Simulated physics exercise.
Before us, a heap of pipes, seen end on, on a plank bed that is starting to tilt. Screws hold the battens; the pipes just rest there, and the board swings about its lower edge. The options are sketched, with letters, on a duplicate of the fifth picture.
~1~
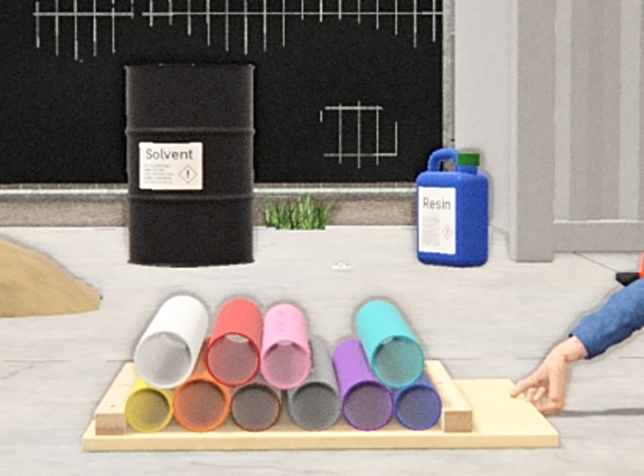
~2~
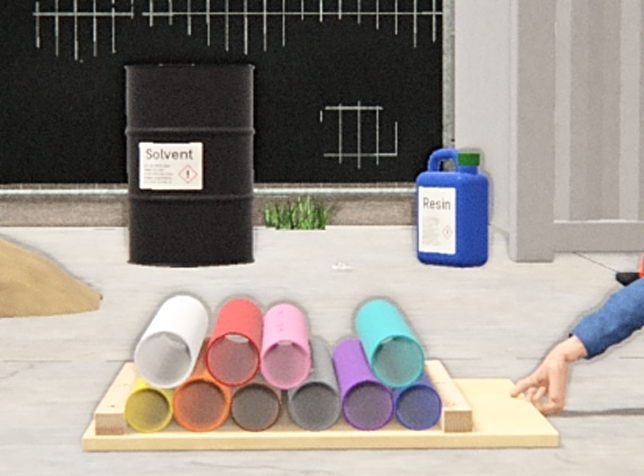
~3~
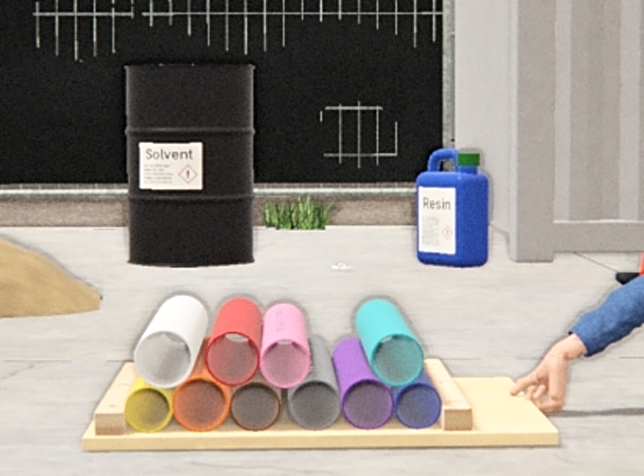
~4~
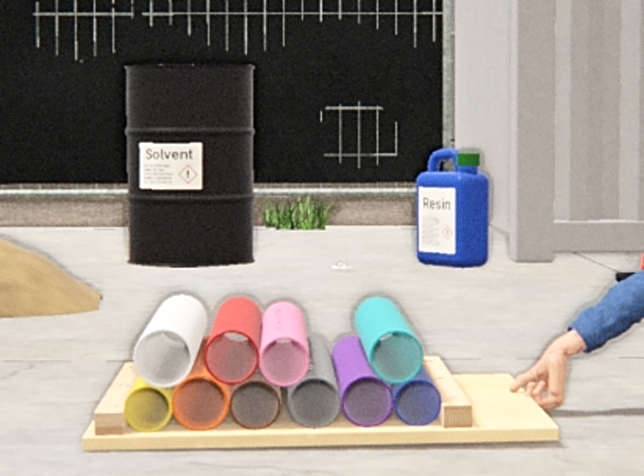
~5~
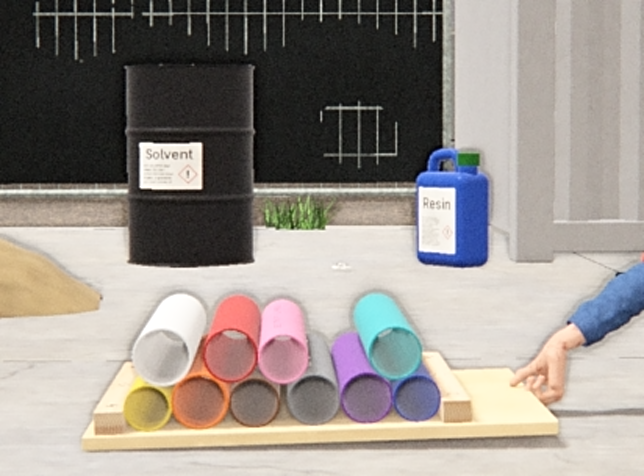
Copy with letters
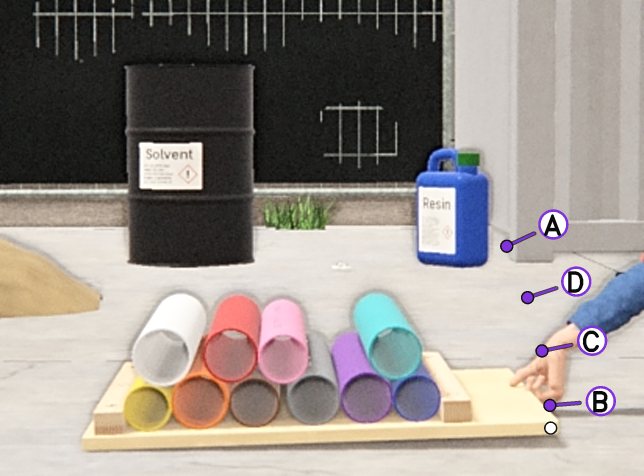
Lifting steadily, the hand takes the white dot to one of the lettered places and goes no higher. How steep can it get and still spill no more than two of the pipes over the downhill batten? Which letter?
At most to A.
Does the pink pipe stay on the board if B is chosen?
The pink pipe: Yes.
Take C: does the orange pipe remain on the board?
Yes, with C.
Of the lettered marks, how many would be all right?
Four of the four.
On the marked copy, A at (507, 246); B at (550, 405); C at (542, 351); D at (528, 297); the white dot at (550, 428).
Taking A. A third of the way, board at 16°.
Two thirds of the way, board at 25°.
When it is over, board at 25°, one over the low batten (white).
As for the rest, B none over the low batten; C none over the low batten; D one over the low batten (white).
